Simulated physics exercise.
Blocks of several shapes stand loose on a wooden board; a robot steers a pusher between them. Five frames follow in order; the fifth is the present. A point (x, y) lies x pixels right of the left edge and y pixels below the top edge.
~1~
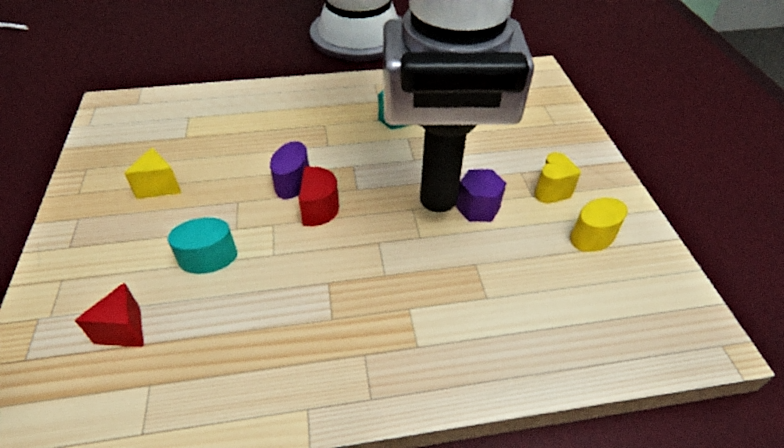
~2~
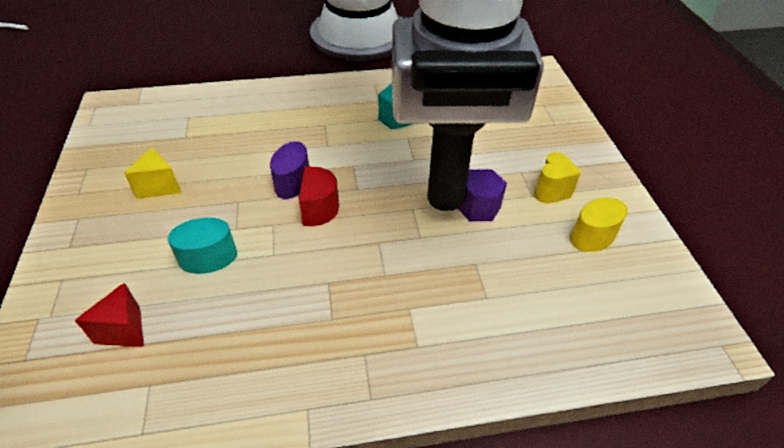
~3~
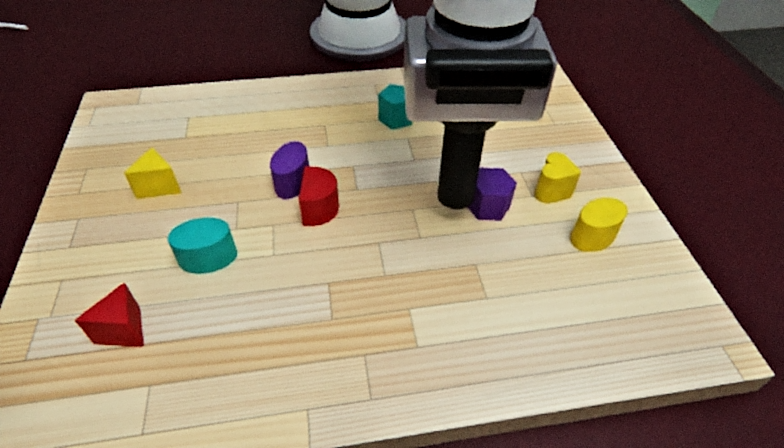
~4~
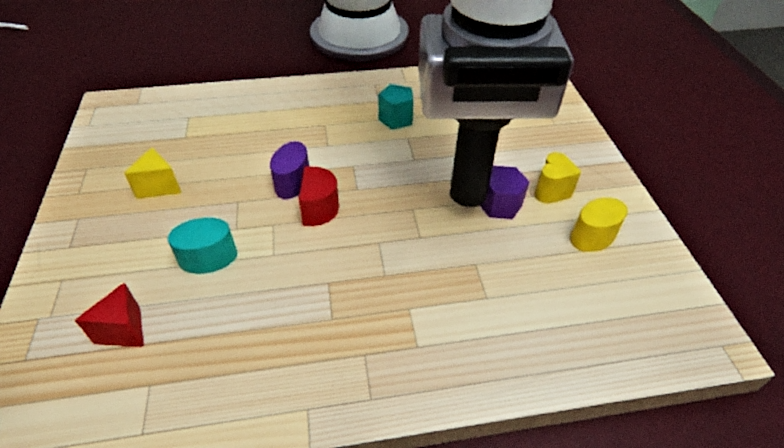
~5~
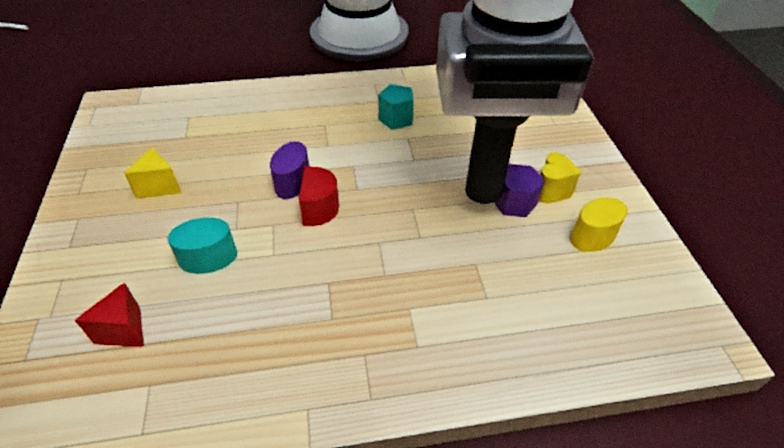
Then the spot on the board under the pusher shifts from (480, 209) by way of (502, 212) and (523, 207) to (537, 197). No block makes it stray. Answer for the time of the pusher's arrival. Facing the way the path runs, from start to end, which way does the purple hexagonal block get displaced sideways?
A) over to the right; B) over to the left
Option A.
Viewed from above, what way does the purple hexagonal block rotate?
From above, the turn goes clockwise.
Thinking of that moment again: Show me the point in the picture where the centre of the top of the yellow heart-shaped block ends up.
It should be at about (597, 155).
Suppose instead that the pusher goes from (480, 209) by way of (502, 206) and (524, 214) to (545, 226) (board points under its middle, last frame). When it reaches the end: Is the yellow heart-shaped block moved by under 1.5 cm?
No
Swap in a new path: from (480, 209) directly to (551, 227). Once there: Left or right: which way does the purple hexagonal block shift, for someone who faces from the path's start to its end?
It's set to shift left.
The first path, step by step. Halfway along, pusher (519, 193); purple hexagonal block (558, 179); yellow heart-shaped block (578, 161), turned 50° anticlockwise.
At the end, pusher (542, 180); purple hexagonal block (584, 174), turned 30° clockwise; yellow heart-shaped block (597, 155), turned 90° anticlockwise; yellow oval block in place.
